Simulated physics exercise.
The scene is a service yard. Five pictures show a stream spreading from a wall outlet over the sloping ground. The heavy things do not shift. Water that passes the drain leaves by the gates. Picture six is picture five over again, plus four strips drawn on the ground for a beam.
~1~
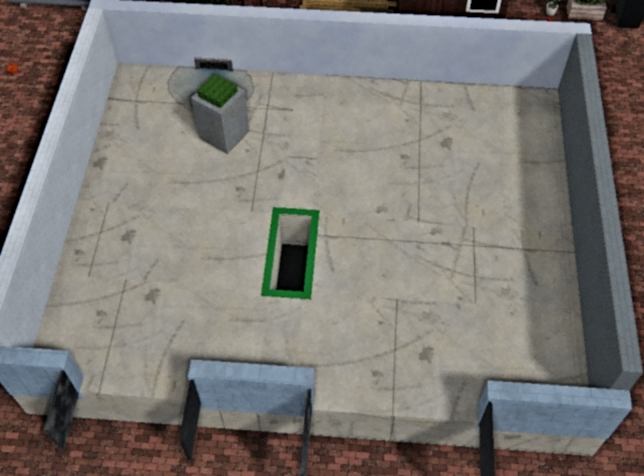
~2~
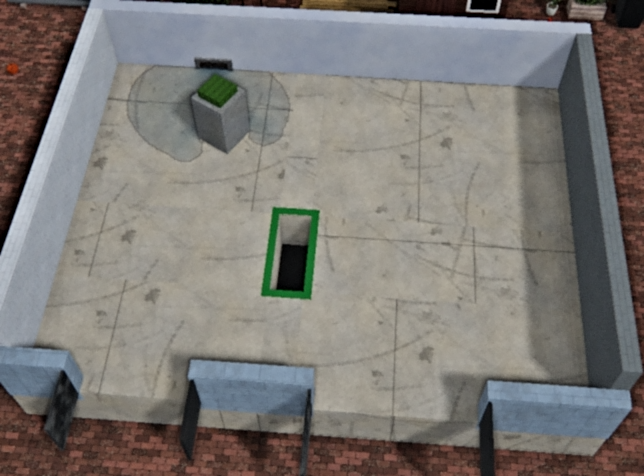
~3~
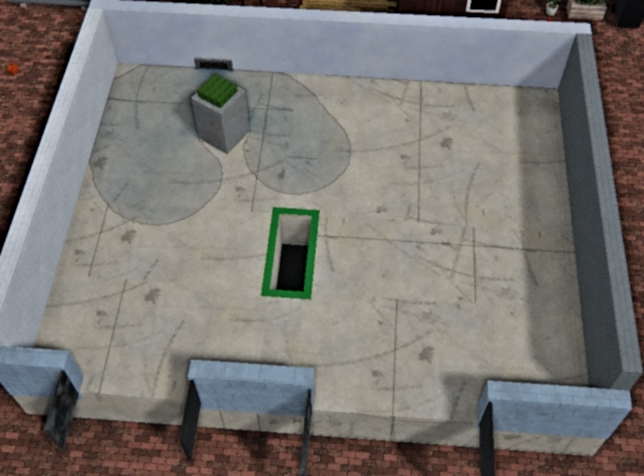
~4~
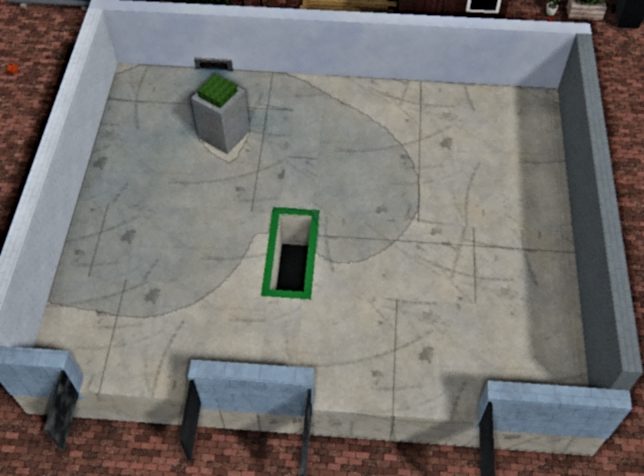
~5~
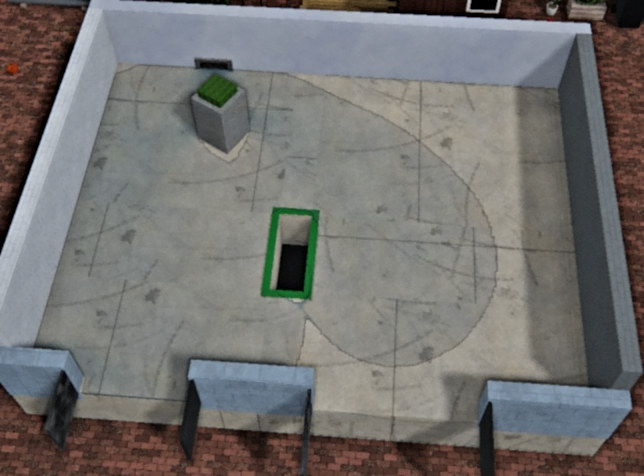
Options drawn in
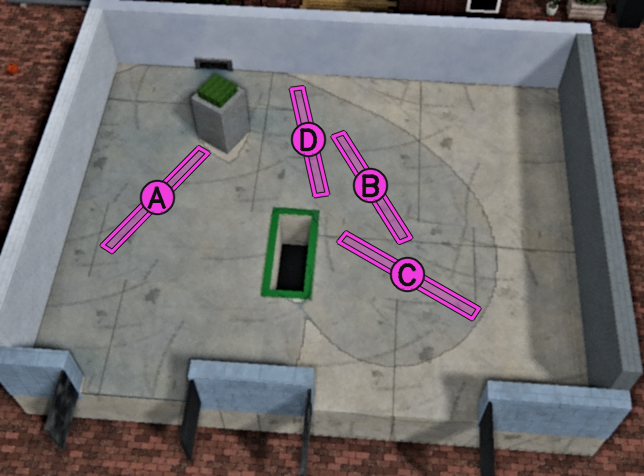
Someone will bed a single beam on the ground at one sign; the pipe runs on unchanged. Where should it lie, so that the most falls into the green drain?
Spot D does it best.
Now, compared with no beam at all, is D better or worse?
Better.
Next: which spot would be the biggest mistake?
Spot A.
On the marked copy, A from (107, 248) to (203, 150); B from (338, 134) to (405, 240); C from (342, 237) to (475, 313); D from (297, 88) to (321, 194).
Choosing A, about 10 % of the stream goes into the green drain, about 89 % out by the gates.
Choosing B, about 15 % of the stream goes into the green drain, about 83 % out by the gates.
Choosing C, about 14 % of the stream goes into the green drain, about 85 % out by the gates.
Choosing D, about 27 % of the stream goes into the green drain, about 70 % out by the gates.
